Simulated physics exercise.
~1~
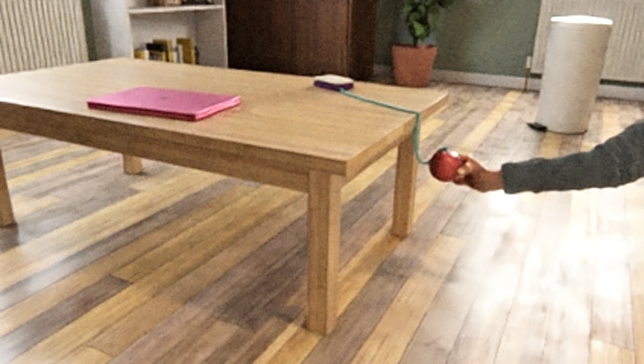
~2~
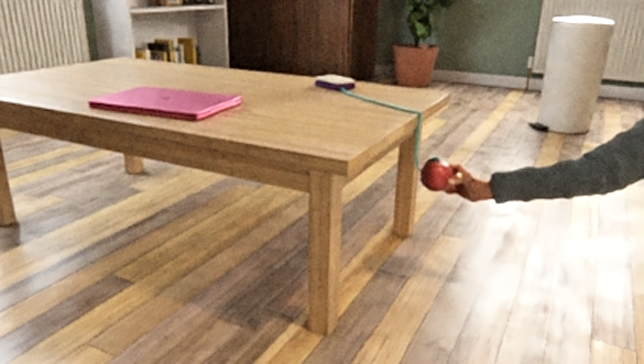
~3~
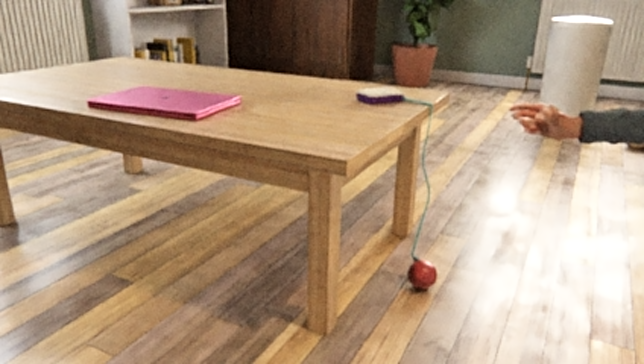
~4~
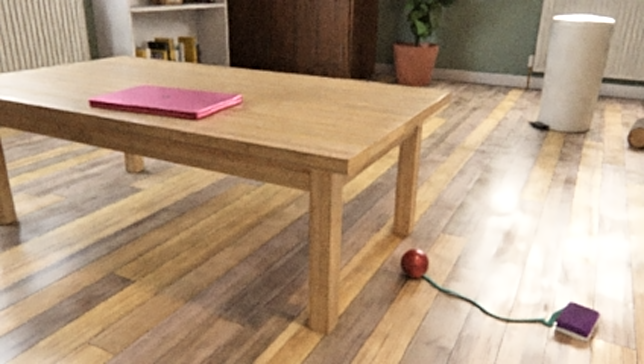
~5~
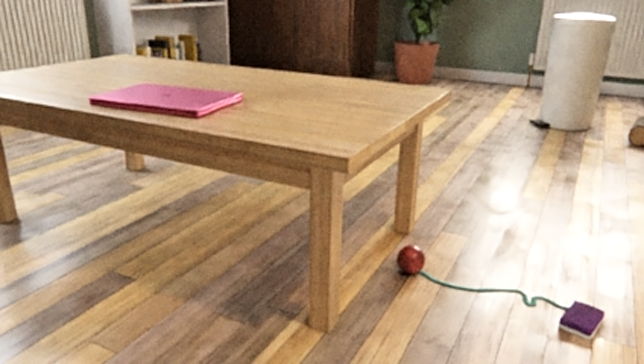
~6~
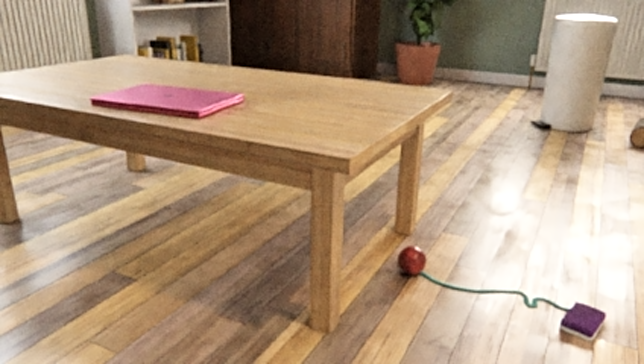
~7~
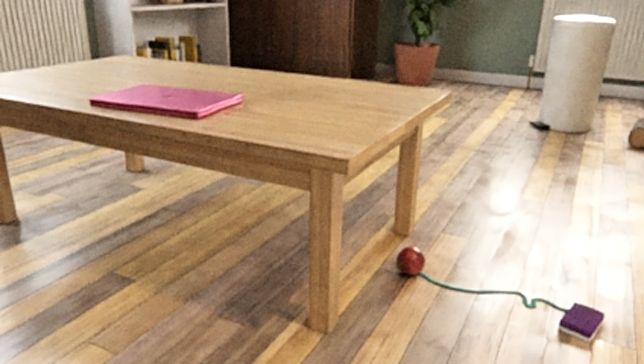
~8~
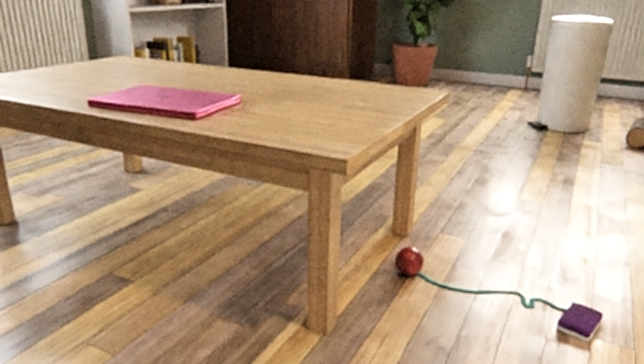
A hand lowered a red apple tied by a green ribbon to a small purple sponge on a wooden table, then let go and drew back. The apple dropped to the floor, pulling the sponge over the edge, and both ended up lying there.
